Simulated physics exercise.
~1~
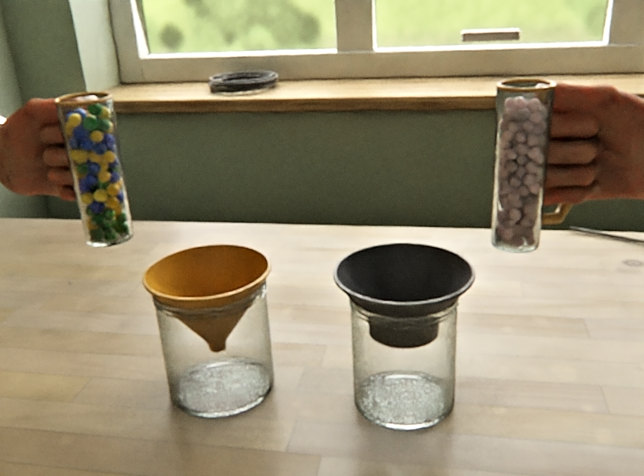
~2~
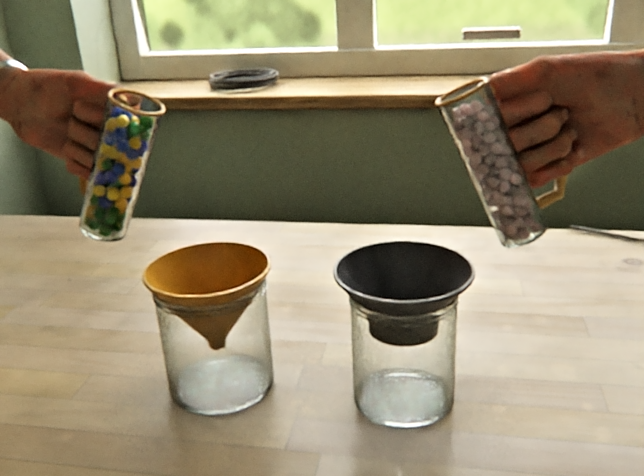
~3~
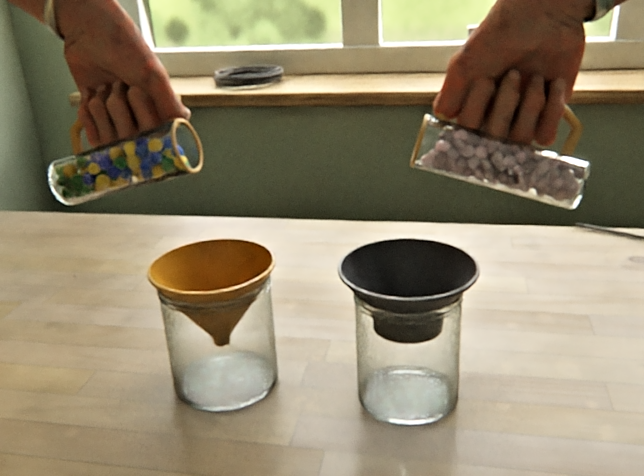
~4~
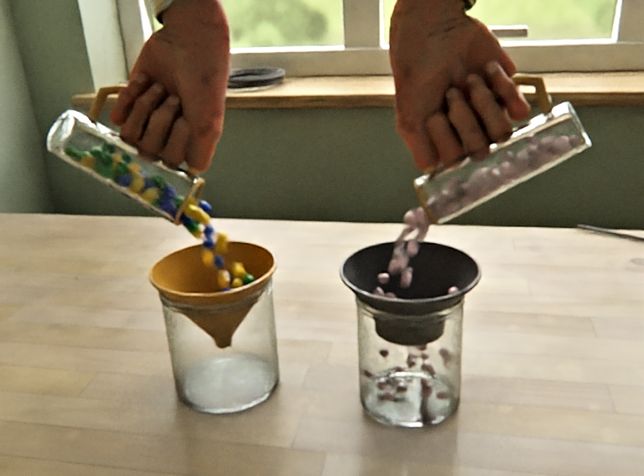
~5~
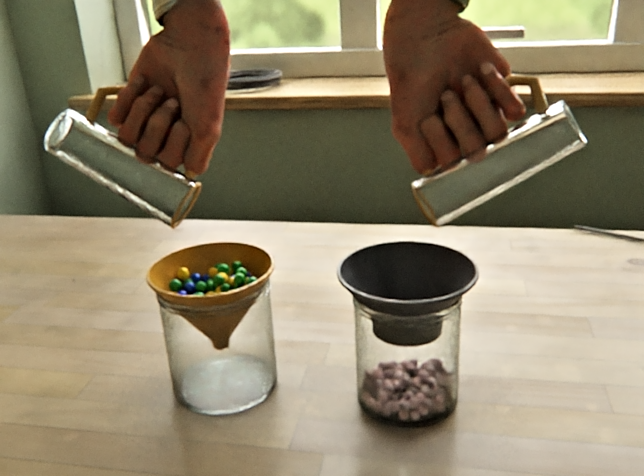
Two hands tipping cups of beads over funnels in glass jars, colourful ones jamming in the orange funnel, pinkish ones filling the right jar's bottom.
